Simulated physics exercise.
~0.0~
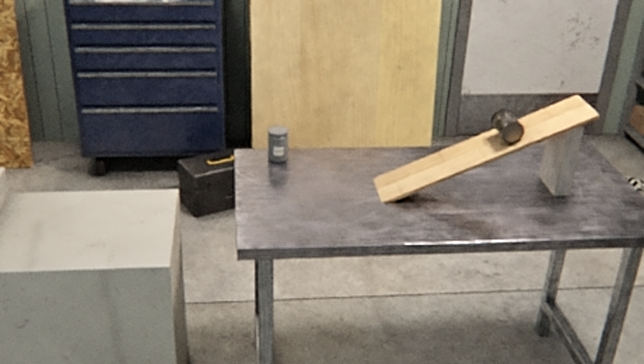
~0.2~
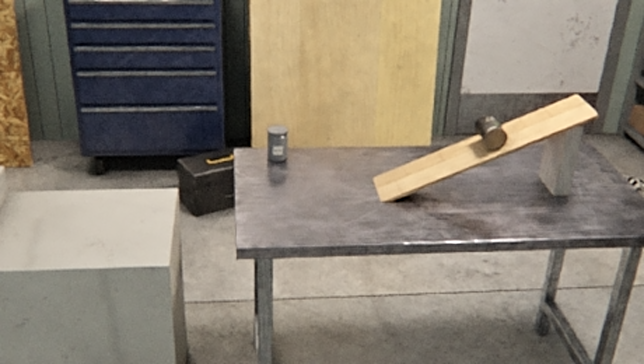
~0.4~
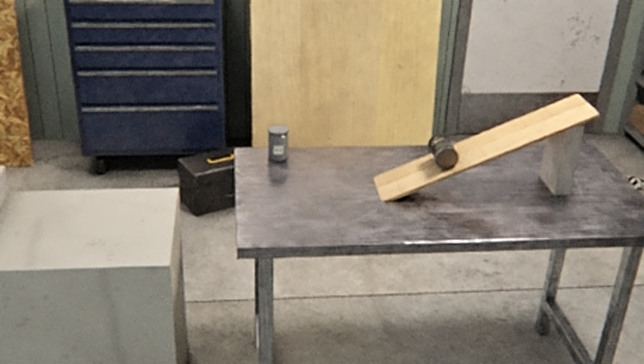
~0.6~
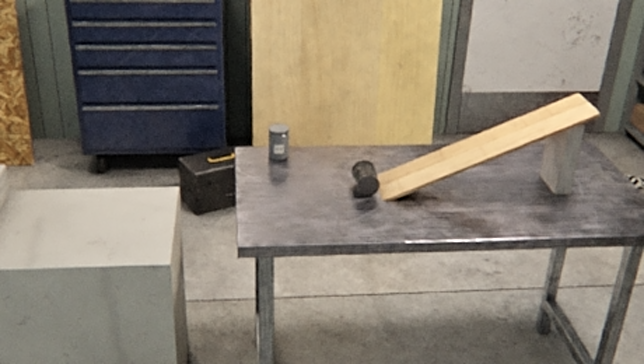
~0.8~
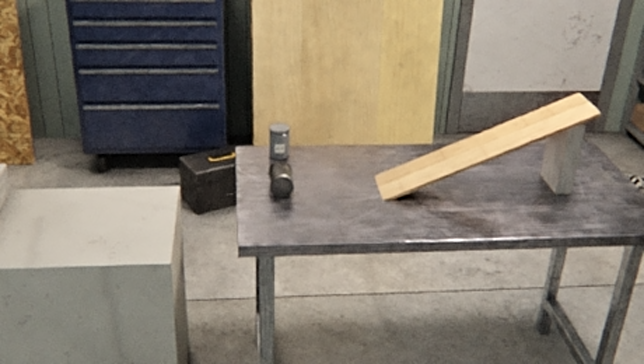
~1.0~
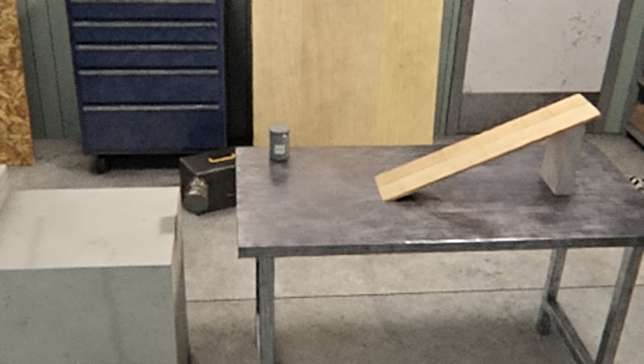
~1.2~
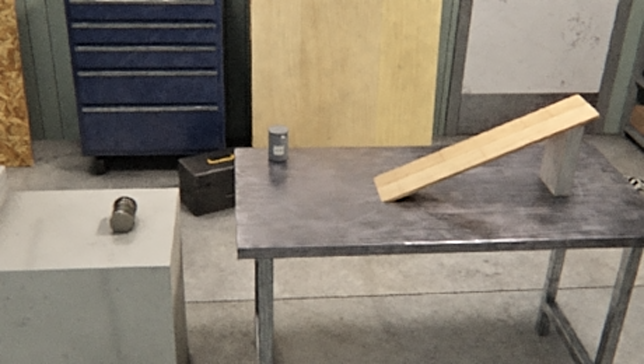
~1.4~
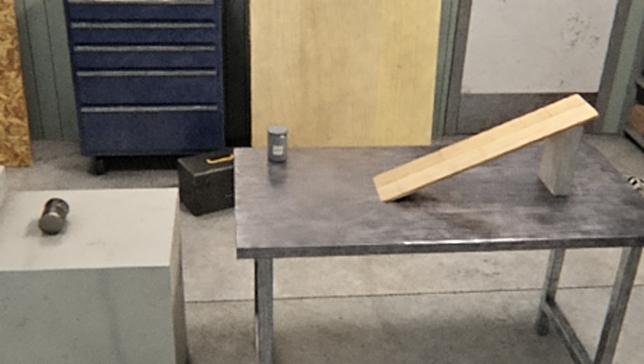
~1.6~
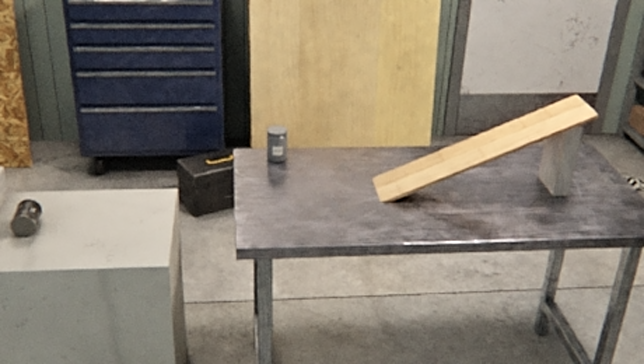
A wooden ramp stood on a metal table as a dark tin rolled down it, crossed the tabletop past a still grey jar, flew over the gap, and landed on a lower grey block, where it rolled left to near the far end.
